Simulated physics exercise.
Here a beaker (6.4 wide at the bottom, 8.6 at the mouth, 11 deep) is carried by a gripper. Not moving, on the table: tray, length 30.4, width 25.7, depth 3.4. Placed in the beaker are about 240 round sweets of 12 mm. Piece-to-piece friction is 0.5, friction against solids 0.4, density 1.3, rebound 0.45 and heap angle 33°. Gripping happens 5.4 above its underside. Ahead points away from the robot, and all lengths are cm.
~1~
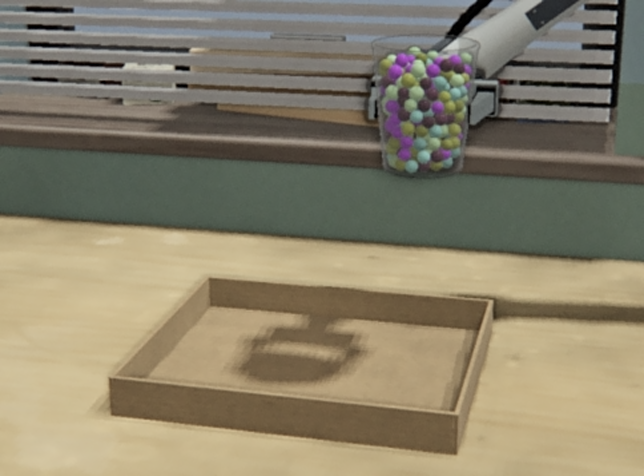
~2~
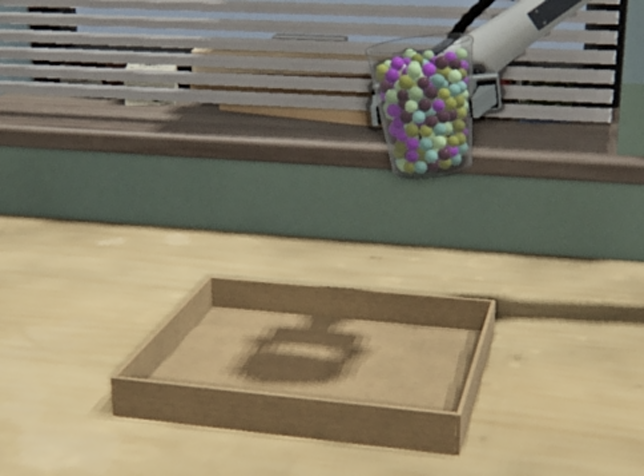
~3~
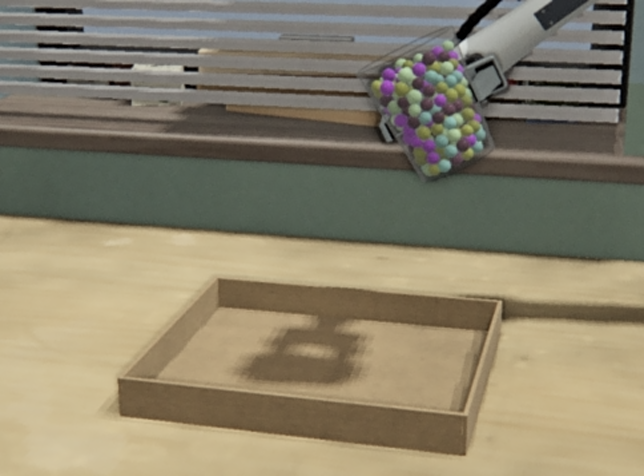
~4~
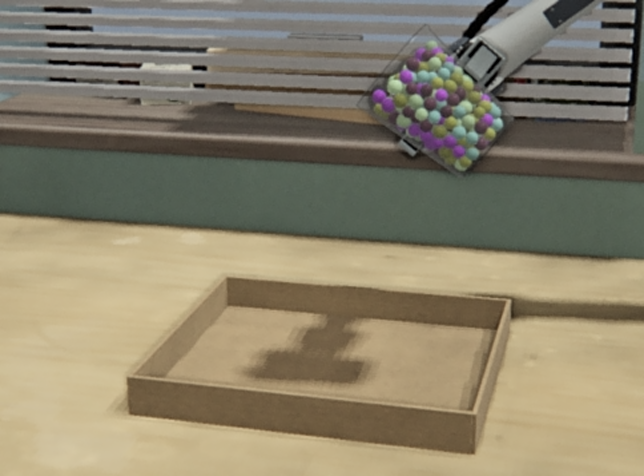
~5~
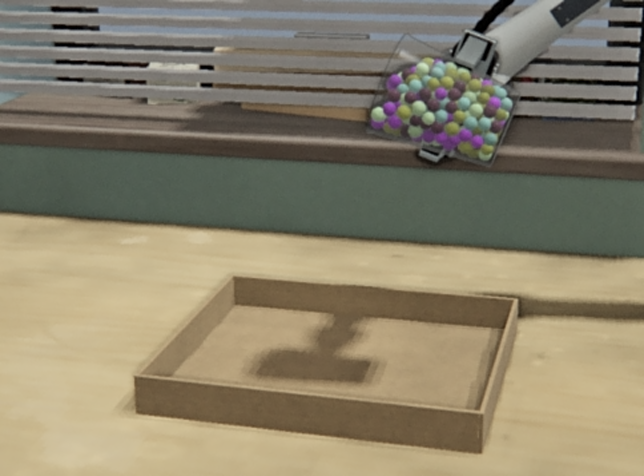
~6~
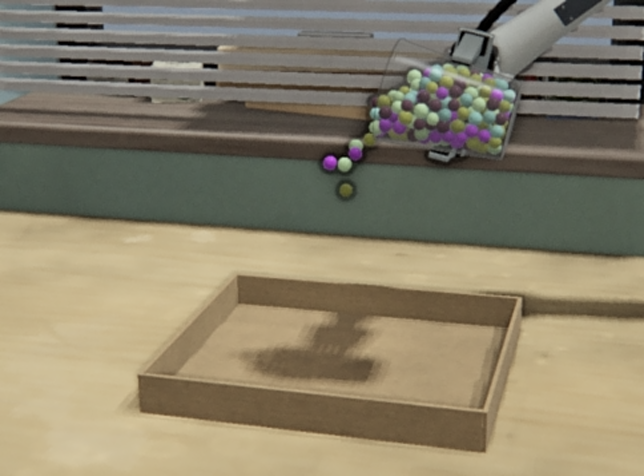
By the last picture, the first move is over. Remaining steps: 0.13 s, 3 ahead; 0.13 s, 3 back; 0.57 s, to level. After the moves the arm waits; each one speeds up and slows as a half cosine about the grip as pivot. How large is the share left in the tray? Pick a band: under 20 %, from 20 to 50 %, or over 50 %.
From 20 to 50 %.
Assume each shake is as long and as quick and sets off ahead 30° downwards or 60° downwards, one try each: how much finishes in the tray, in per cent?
Some 20 and 15 per cent.
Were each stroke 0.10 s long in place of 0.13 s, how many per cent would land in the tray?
Roughly 45 percent would.
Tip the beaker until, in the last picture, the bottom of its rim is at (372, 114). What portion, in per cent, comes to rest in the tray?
Around 10 per cent of it.
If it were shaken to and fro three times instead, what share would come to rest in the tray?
Then about 55 per cent.
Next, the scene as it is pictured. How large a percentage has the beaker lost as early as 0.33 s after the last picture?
Roughly 30 percent is out.
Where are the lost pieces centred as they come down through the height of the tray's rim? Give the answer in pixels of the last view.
(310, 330).
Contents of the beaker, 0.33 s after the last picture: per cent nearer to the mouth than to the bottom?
Estimate: Around 55 %.
Then, 0.33 s after the last picture, tilted 75° forward, highest piece 28 above the table; 171 in the beaker, 25 in the tray, 45 in flight or on a rim.
Then, 0.66 s after the last picture, tilted 15° forward, highest piece 31 above the table; 161 in the beaker, 77 in the tray, 3 in flight or on a rim.
Then, 1.03 s after the last picture, level, highest piece 31 above the table; 161 in the beaker, 80 in the tray.
Then, 2.08 s after the last picture, level, highest piece 31 above the table; 161 in the beaker, 80 in the tray.
Final count, 161 in the beaker, 80 in the tray. That is 33 % in the tray.
